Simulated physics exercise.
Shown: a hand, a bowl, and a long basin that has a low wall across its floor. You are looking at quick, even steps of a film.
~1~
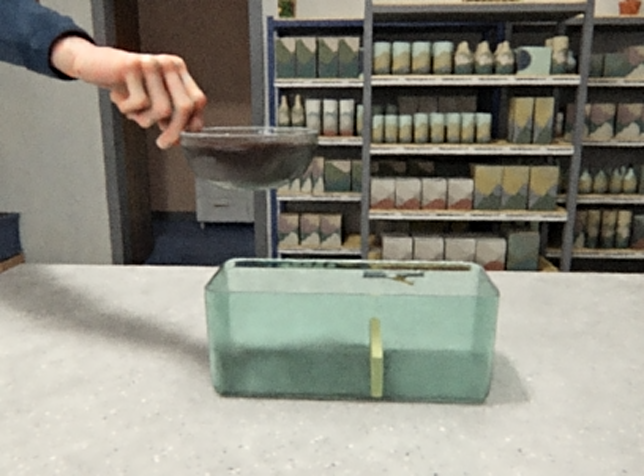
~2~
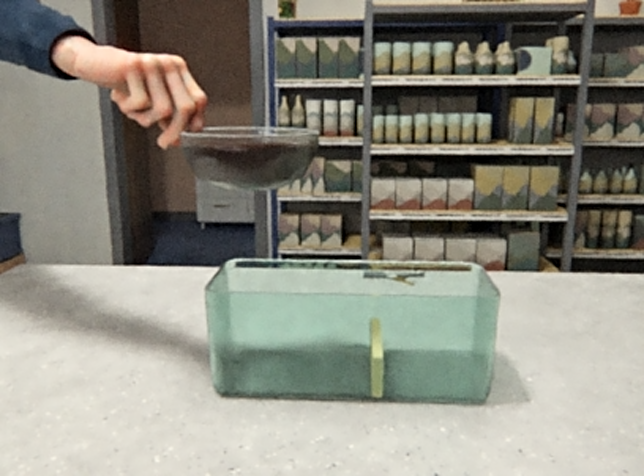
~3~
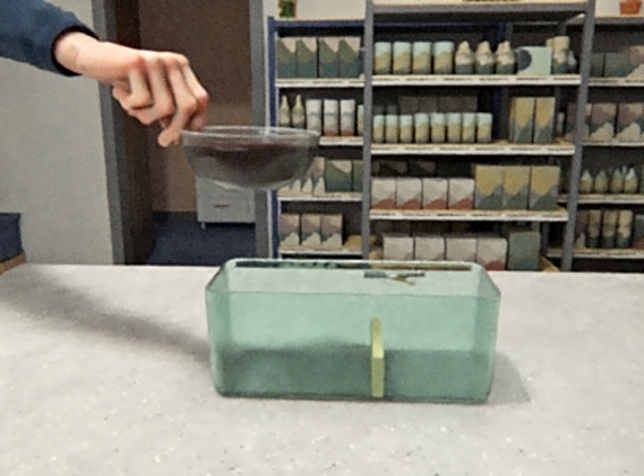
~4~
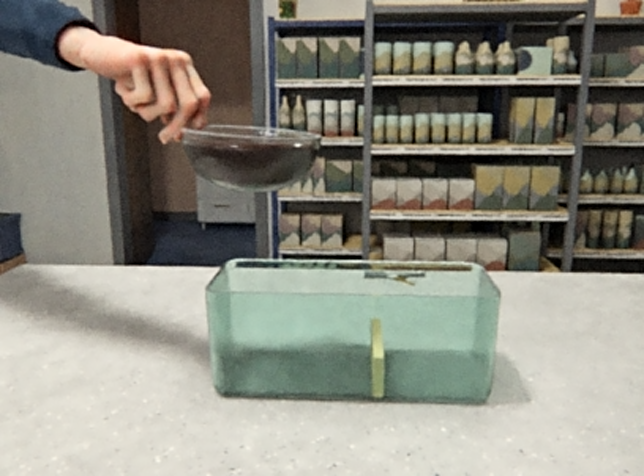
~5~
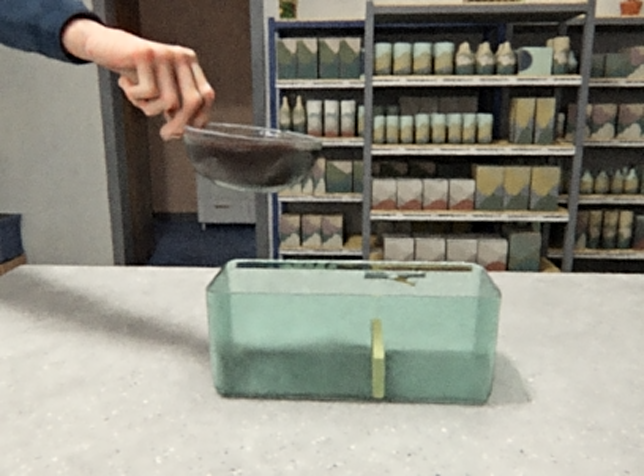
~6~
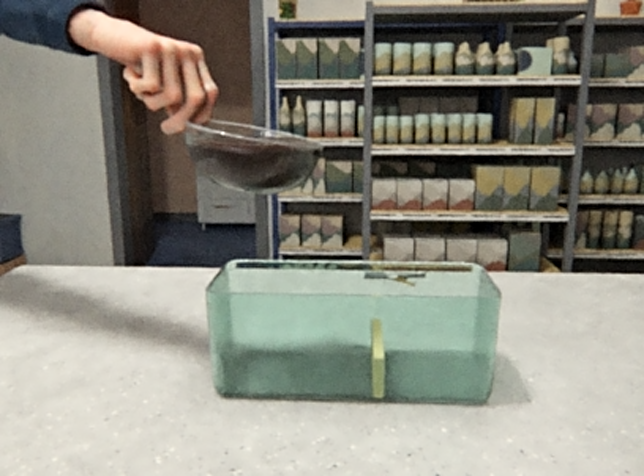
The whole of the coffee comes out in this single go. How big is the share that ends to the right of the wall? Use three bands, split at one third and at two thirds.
Between a third and two thirds ends up there.
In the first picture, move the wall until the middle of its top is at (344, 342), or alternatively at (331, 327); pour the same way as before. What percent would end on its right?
About 75 per cent, then about 90 per cent.
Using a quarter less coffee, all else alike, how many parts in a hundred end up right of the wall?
Roughly 30 %.
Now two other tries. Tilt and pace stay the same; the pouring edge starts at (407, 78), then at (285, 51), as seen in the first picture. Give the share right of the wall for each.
First try: Near 75 percent; second try: Near 30 percent.
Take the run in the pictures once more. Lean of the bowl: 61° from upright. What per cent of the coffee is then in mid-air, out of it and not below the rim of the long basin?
I'd put it at roughly 40 percent of it.
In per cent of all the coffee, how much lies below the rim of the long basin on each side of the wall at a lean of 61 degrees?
Reading: Left some 10 %, right some 15 %.
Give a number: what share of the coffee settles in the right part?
Near 50 in a hundred.
A moment on, the bowl is tipped part way and 40 per cent is still to pour, 9 is left of the wall and 13 right of it.
Next, the bowl is tipped on its side and 3 per cent is still to pour, 41 is left of the wall and 50 right of it.
Then the bowl is tipped on its side and 0 per cent is still to pour, 49 is left of the wall and 50 right of it.
Later the bowl is tipped on its side and 0 per cent is still to pour, 49 is left of the wall and 50 right of it.
Finally, 49 per cent lies left of the wall, 50 right of it and 1 outside.
